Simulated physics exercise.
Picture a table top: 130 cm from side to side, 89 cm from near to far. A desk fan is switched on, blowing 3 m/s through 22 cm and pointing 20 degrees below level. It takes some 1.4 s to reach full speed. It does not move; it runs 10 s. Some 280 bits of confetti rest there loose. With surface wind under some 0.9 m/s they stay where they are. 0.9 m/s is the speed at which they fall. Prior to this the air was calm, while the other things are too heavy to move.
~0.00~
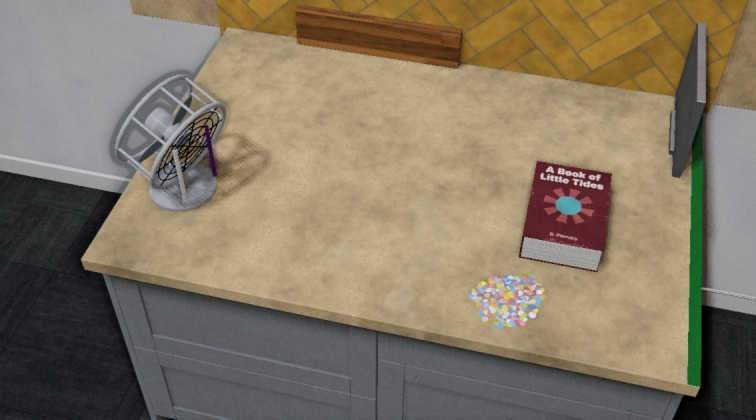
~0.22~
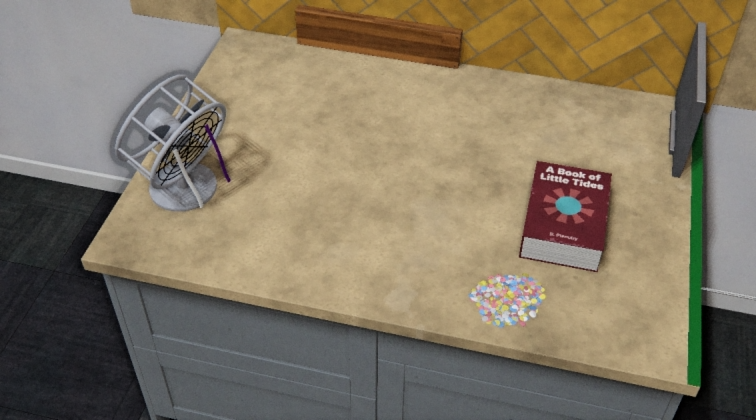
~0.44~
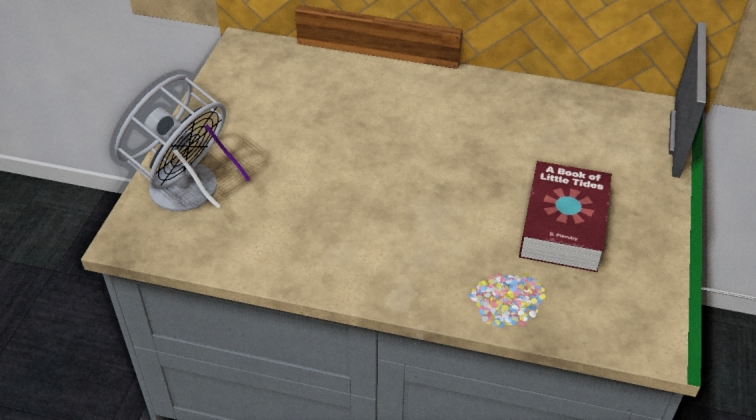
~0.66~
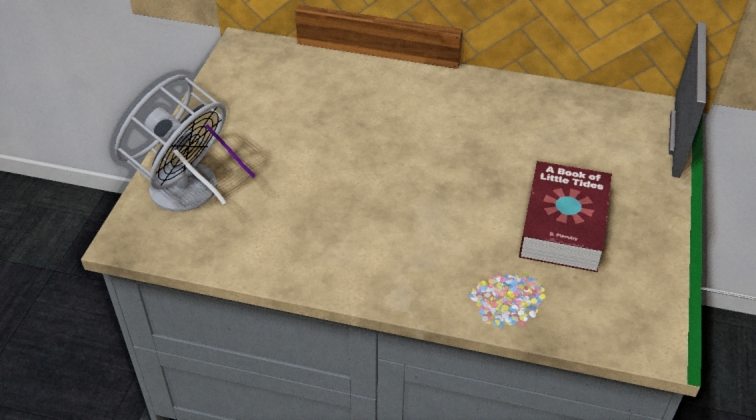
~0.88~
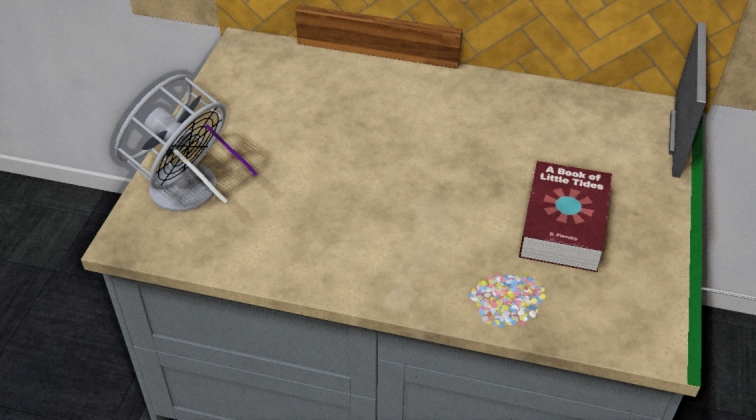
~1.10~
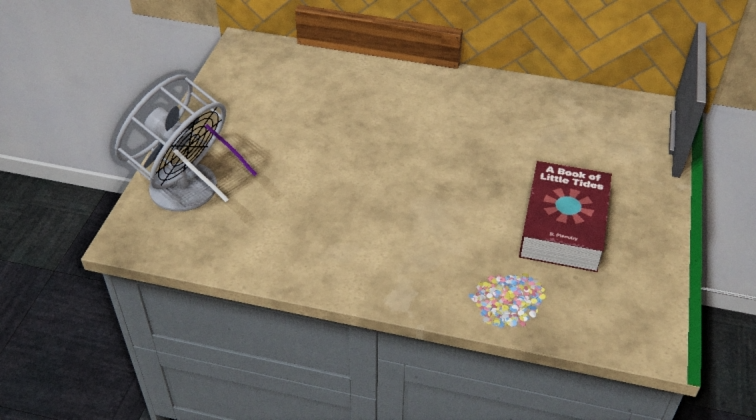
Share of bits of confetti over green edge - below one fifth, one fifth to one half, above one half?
Share over the green edge: Above one half.
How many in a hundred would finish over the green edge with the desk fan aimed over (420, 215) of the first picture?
Aimed like that, I'd expect around 25 in a hundred.
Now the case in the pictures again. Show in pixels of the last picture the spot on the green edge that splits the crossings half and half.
I'd point to somewhere near (701, 339).
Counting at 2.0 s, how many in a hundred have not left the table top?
Some 0 per cent.
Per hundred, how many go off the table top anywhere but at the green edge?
About 30 per cent of them.
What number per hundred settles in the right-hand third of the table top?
Roughly 0 in a hundred.
After 2.0 s, 72 % are over the green edge; 100 % have settled or left.
After 3.2 s, 72 % are over the green edge; 100 % have settled or left.
After 5.5 s, 72 % are over the green edge; 100 % have settled or left.
After 10.0 s, at the end, 72 % are over the green edge.
